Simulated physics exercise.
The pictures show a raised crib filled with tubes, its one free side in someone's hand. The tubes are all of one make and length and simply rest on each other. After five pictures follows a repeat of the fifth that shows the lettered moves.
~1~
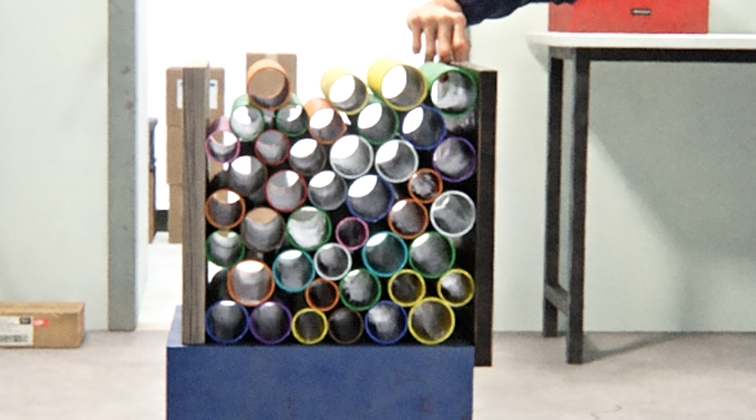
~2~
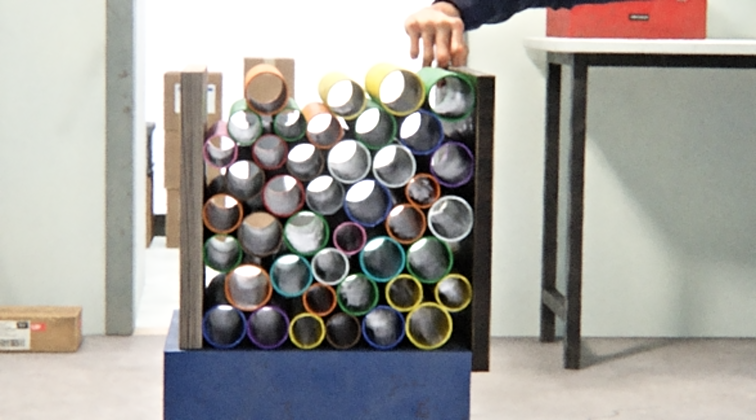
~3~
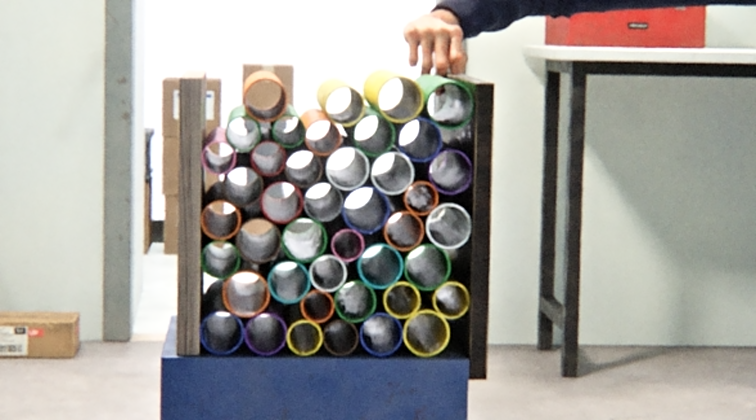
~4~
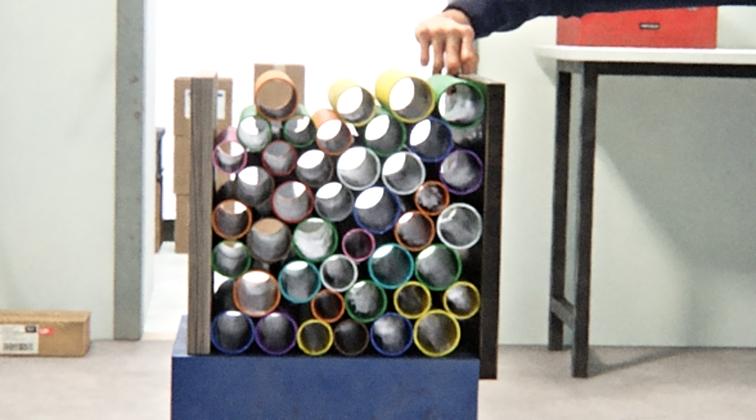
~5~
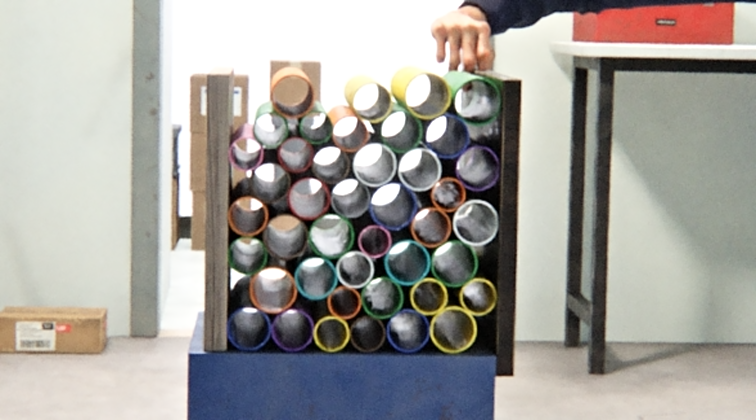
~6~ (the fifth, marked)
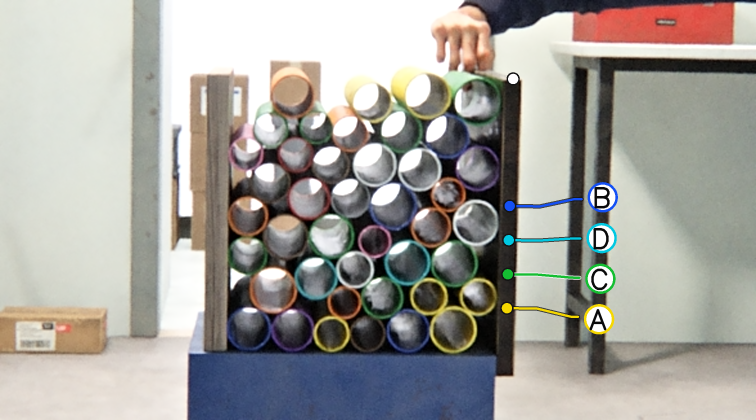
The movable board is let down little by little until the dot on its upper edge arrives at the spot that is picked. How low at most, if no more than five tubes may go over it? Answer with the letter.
The last mark within the limit is D.
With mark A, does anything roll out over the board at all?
Yes.
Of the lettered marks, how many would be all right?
The number is two.
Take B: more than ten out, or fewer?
Fewer than ten.
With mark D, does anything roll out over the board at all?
Yes.
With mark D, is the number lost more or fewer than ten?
Fewer than ten.
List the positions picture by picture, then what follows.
The first frame shows an orange tube (327, 126); a yellow tube (404, 87); side board (467, 202).
The second frame shows side board (464, 207); a blue tube (224, 326).
The third frame shows a yellow tube (426, 333); a yellow tube (402, 300).
The fourth frame shows a green tube (231, 259); an orange tube (415, 230).
The fifth frame shows a grey tube (351, 198); a brown tube (331, 165); an orange tube (350, 134).
On the marked copy, A at (507, 308); B at (509, 206); C at (507, 274); D at (508, 241); the white dot at (513, 79).
Following D. Soon after the start, top of the board (501, 149).
Later, top of the board (499, 230).
In the end, top of the board (498, 240), four out over the board.
As for the rest, A more than five out over the board; B four out over the board; C more than five out over the board.
